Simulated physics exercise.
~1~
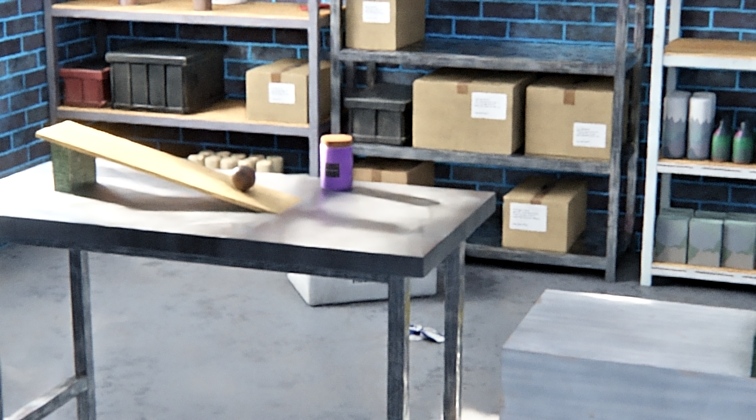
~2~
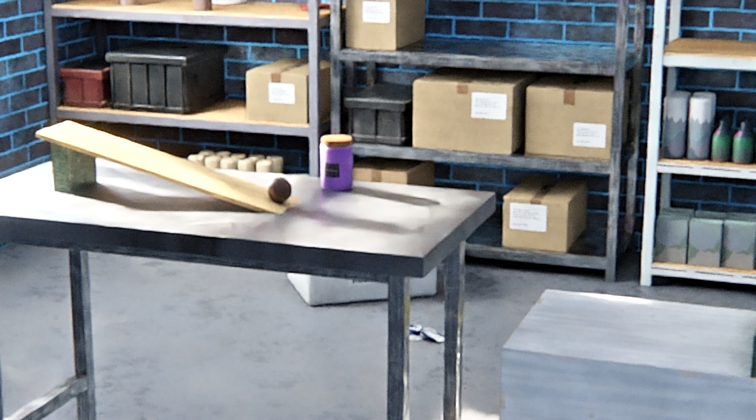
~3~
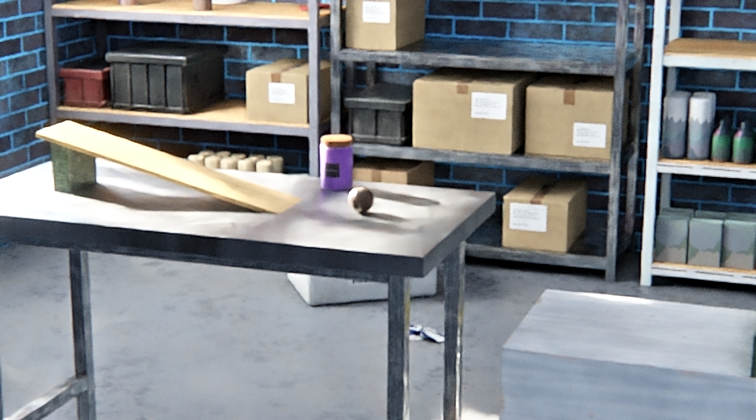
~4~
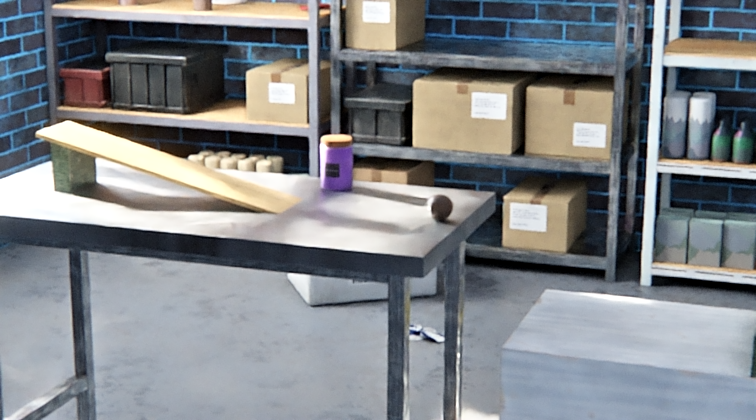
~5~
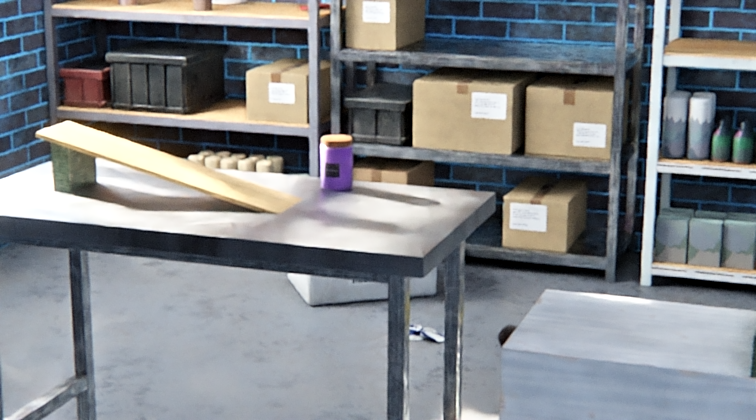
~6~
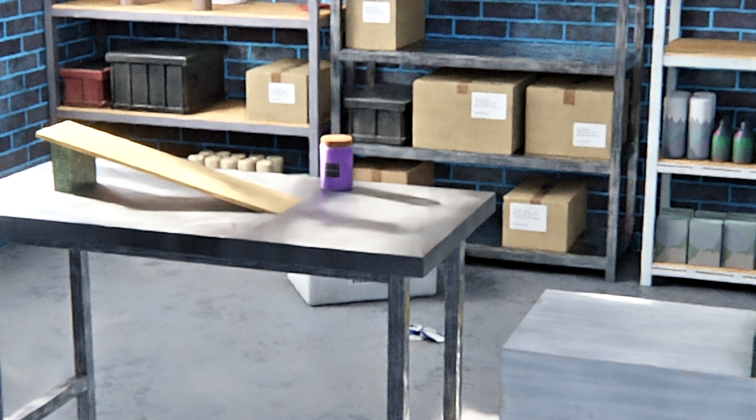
A small dark brown ball rolls down a pale wooden ramp, propped on a green block at the left of a grey table, in a storeroom seen from slightly above by a still camera. Near the ramp's foot stands a purple jar, with shelves of cardboard boxes and a blue-jointed brick wall behind. The ball leaves the ramp, passes the jar and crosses the tabletop to the right. It runs off the table's end and drops into the gap before the pale cabinet, disappearing from view, while the jar stays standing in place.
